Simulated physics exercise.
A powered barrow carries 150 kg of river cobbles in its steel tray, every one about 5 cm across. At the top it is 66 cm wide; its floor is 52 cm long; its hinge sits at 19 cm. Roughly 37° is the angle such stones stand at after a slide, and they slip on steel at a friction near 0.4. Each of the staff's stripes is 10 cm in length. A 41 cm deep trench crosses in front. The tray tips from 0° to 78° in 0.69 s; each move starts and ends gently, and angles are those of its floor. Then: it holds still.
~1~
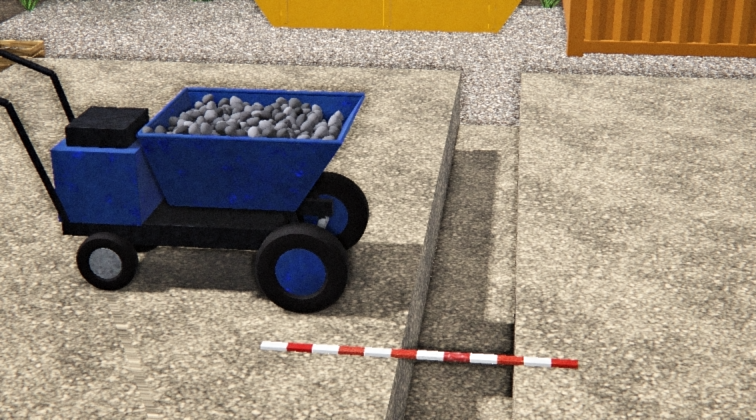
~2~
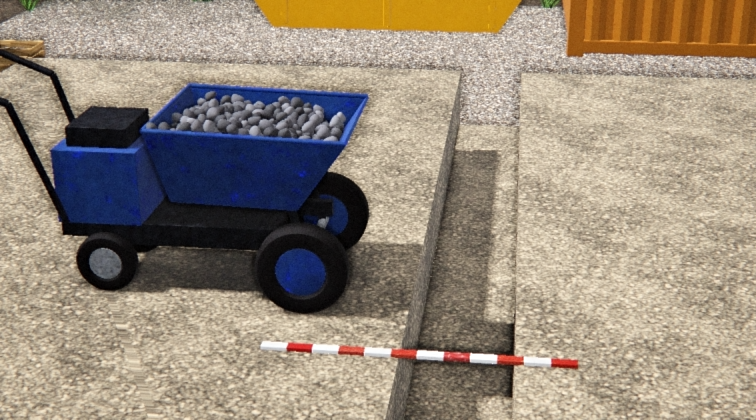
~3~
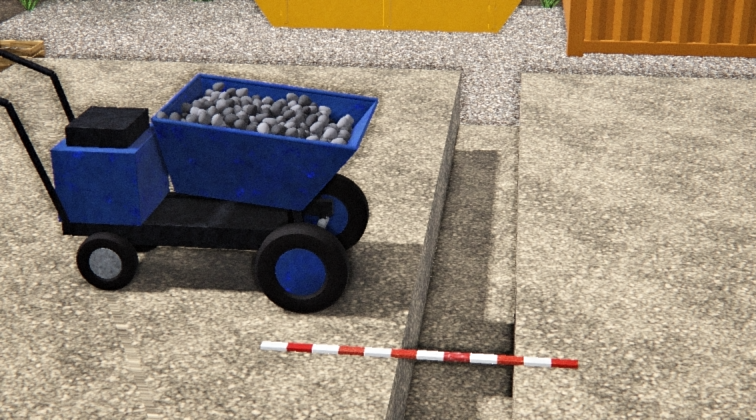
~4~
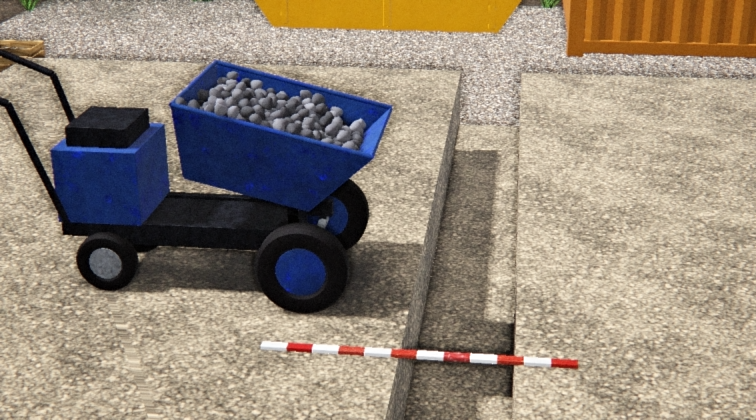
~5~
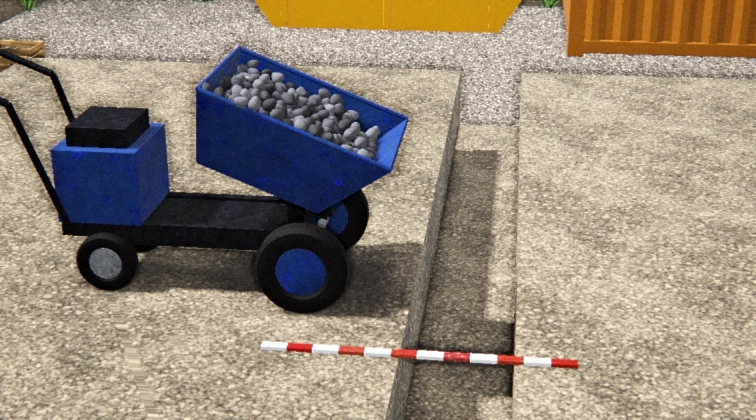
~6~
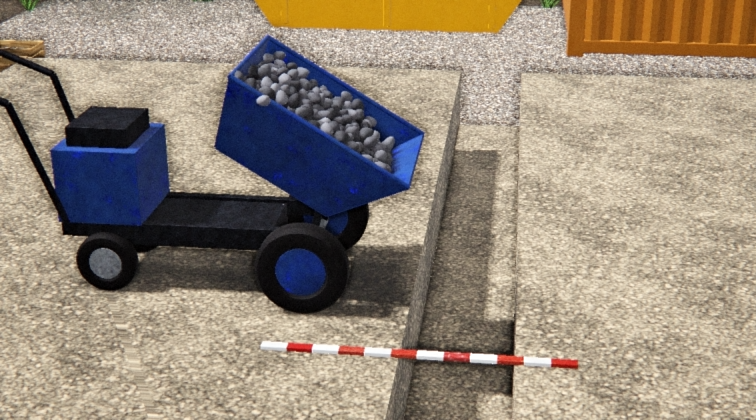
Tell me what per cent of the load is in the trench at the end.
Some 68 per cent.
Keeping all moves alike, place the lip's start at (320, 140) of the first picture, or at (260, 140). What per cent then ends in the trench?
First place roughly 90%, second roughly 85%.
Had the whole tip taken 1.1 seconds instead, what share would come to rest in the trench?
Probably about 85 in a hundred.
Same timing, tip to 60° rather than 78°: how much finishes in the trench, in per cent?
Around 40 per cent would finish in the trench.
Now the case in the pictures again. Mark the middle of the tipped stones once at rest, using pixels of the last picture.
Resting centre: About (495, 352).
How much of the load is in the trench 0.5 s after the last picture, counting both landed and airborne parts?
Close to 35 per cent has got there by then.
Then, 0.2 s after the last picture the floor is at 66°, 100 % in the tray; the foremost stones are at (447, 220).
Then, 0.5 s after the last picture the floor is at 78°, 51 % in the tray, 35 % in the trench, 14 % past the trench; the foremost stones are at (563, 291).
Then, 0.8 s after the last picture the floor is at 78°, 11 % in the tray, 57 % in the trench, 32 % past the trench; the foremost stones are past the picture's edge.
Then, 2.8 s after the last picture the floor is at 78°, 0 % in the tray, 68 % in the trench, 32 % past the trench; the foremost stones are past the picture's edge.
